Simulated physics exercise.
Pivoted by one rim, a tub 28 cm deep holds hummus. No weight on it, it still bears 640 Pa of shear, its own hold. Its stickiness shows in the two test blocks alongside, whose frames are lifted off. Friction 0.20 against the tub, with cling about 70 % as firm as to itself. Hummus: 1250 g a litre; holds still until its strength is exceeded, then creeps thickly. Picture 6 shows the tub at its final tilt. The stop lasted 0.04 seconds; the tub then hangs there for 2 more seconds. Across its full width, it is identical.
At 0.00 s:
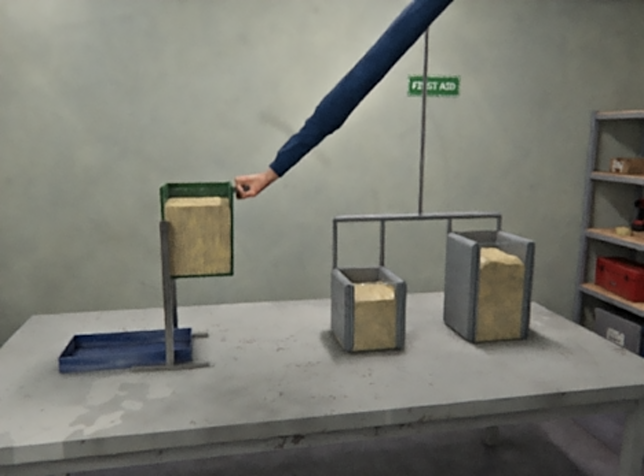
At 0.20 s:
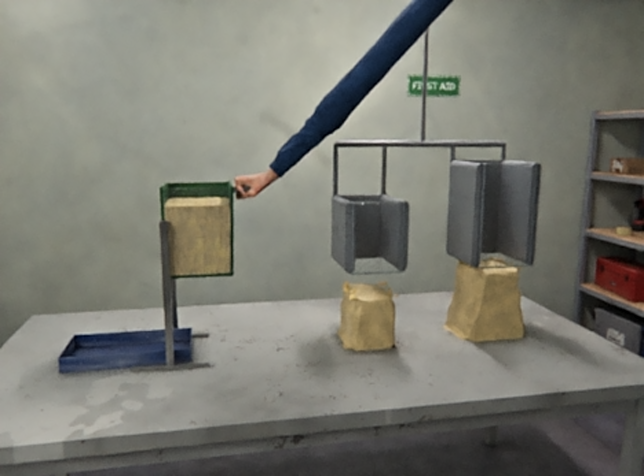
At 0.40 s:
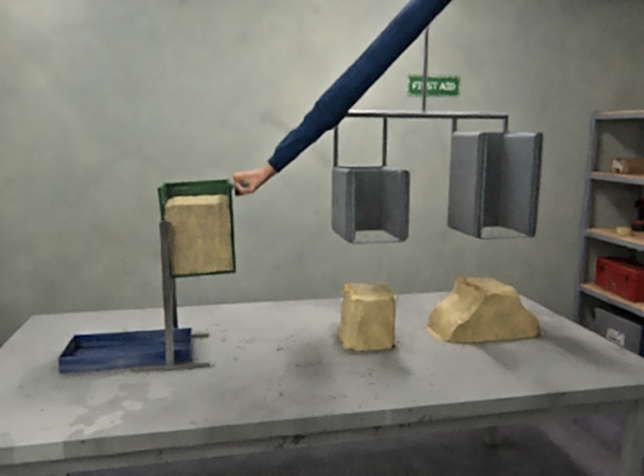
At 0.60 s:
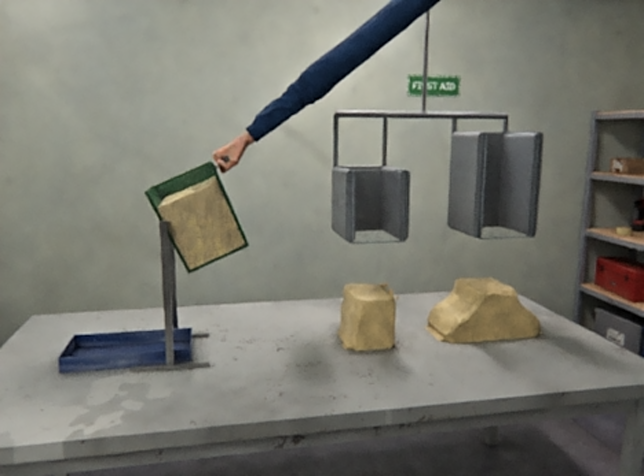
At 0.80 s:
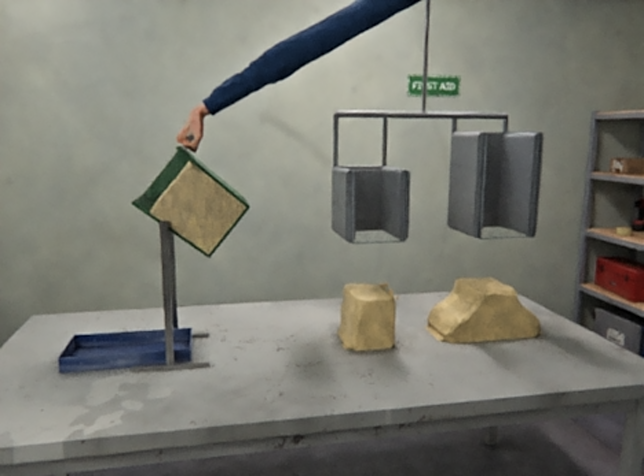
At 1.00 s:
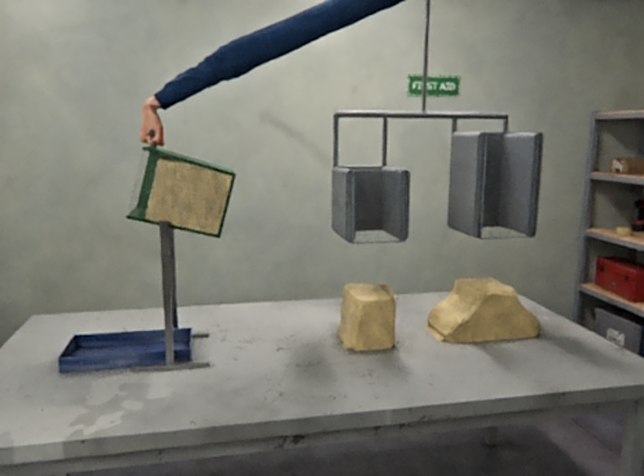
A blue-sleeved arm reaches from the top over a grey table in a plain workroom, seen level from the front by a still camera. Its hand grips a green-edged tub of beige paste on a post above a blue tray, left of two grey open-sided moulds around beige blocks. The moulds rise, the right block slumps low and wide while the left barely sags, then the hand tilts the tub steeply leftward.
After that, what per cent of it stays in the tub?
Some 100 percent stays in the tub.
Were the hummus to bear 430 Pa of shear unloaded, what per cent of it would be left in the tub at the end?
That comes out at roughly 100 %.
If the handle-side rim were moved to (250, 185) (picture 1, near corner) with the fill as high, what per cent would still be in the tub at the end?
In that case close to 100 %.
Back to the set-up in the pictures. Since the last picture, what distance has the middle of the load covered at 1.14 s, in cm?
Roughly 0 cm.
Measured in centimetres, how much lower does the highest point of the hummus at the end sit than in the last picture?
The top ends up some 0 cm below its level in the last picture.
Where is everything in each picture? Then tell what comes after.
The first picture shows handle-side rim at (230, 188), tilt 0 degrees; top of the hummus at (224, 204); blocks stand 20 cm, 31 cm (left to right).
The second picture shows handle-side rim at (230, 188), tilt 0 degrees; top of the hummus at (224, 204); blocks stand 19 cm, 27 cm (left to right).
The third picture shows handle-side rim at (229, 185), tilt 3 degrees; top of the hummus at (223, 202); blocks stand 19 cm, 20 cm (left to right).
The fourth picture shows handle-side rim at (210, 165), tilt 23 degrees; top of the hummus at (217, 183); blocks stand 19 cm, 19 cm (left to right).
The fifth picture shows handle-side rim at (177, 150), tilt 50 degrees; top of the hummus at (190, 165); blocks stand 19 cm, 19 cm (left to right).
The sixth picture shows handle-side rim at (143, 150), tilt 74 degrees; top of the hummus at (161, 160); blocks stand 19 cm, 19 cm (left to right).
After 1.14 s, the tub is at 74 degrees and holds 100 %.
After 1.31 s, the tub is at 74 degrees and holds 100 %.
After 1.48 s, the tub is at 74 degrees and holds 100 %.
After 1.65 s, the tub is at 74 degrees and holds 100 %.
After 3.00 s, at the end, the tub is at 74 degrees and holds 100 %.
